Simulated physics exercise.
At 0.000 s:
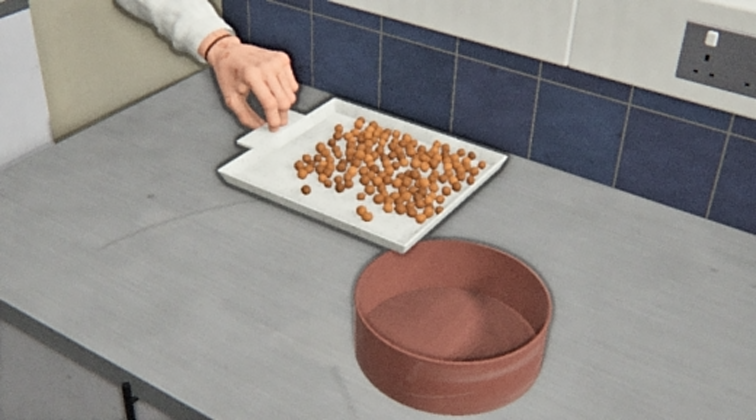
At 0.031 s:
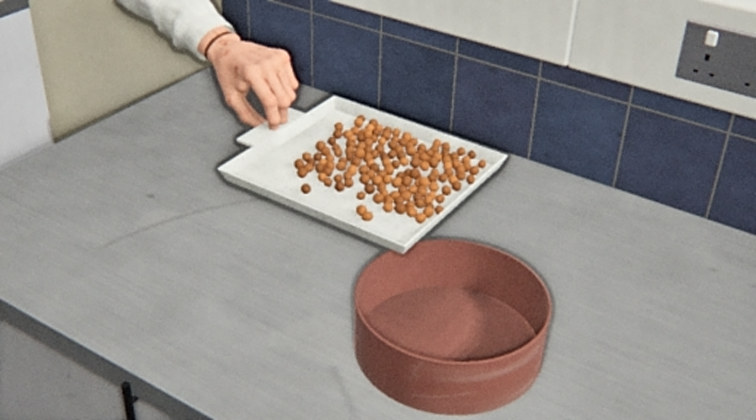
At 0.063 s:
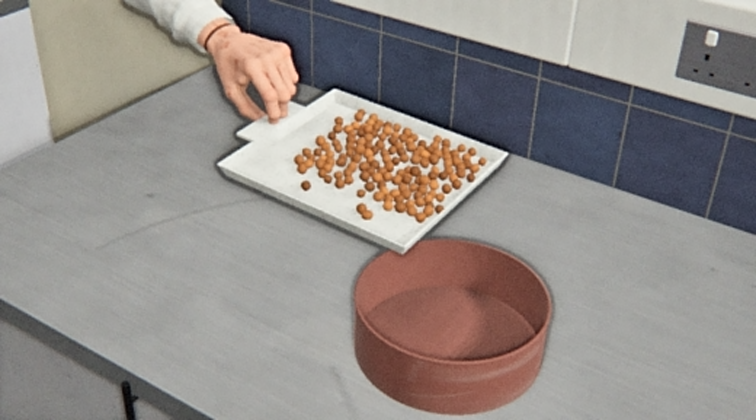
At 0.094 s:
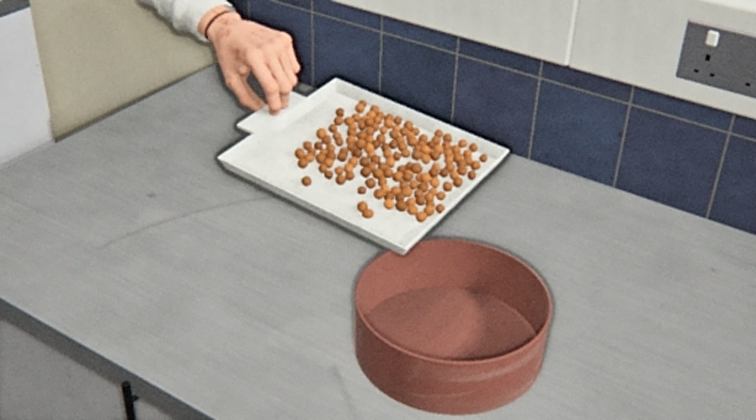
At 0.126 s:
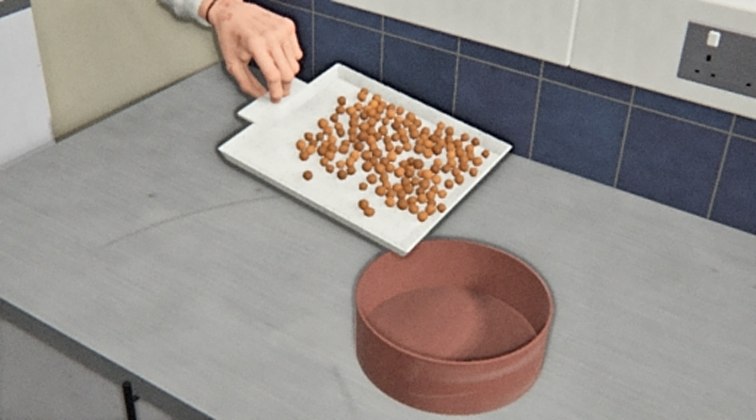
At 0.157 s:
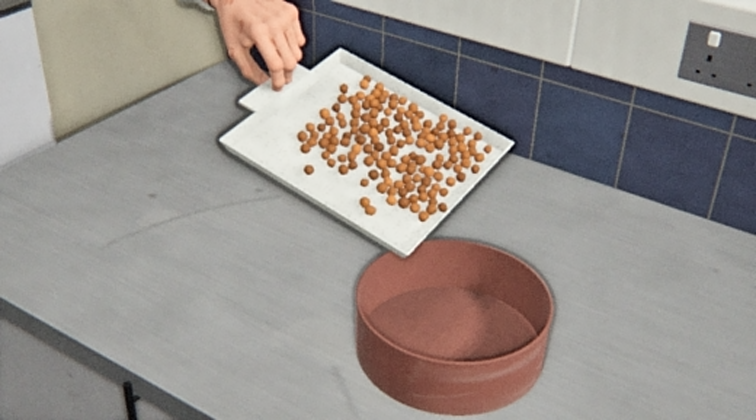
On a grey worktop, a hand gradually tilting a white tray of hazelnuts toward the right beside a round reddish-brown pot.
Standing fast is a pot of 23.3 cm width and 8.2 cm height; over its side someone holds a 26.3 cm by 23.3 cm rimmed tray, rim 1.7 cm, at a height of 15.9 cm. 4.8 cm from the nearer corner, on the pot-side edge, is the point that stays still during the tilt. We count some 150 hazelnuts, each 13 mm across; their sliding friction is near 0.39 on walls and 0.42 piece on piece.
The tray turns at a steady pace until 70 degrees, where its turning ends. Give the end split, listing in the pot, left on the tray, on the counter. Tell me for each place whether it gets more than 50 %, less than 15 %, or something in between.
In the end pot: Over half the load, tray: Little of the load, counter: Little of the load.
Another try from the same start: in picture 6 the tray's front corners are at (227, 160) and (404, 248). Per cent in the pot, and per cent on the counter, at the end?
Per cent by place - pot 55, counter 40.
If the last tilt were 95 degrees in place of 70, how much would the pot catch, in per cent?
Around 95 per cent, then.
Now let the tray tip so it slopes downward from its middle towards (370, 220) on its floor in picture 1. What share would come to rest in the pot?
That would be close to 65 per cent.
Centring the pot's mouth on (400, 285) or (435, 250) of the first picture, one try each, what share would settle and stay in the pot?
First try around 75 %, second around 15 %.
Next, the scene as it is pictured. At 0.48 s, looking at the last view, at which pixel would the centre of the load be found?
My estimate is roughly (427, 182).
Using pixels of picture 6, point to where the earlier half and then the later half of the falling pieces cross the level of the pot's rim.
The first half passes near (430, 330) and the second half near (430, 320).
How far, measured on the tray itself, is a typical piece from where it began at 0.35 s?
About 3 cm.
After 0.35 s, tilt 44 degrees; the tray holds 100 %, the pot 0 %.
After 0.48 s, tilt 63 degrees; the tray holds 100 %, the pot 0 %.
After 0.74 s, tilt 70 degrees; the tray holds 15 %, the pot 65 %.
In the end, at 1.9 s, pot 90 %, tray 0 %, counter 5 %.
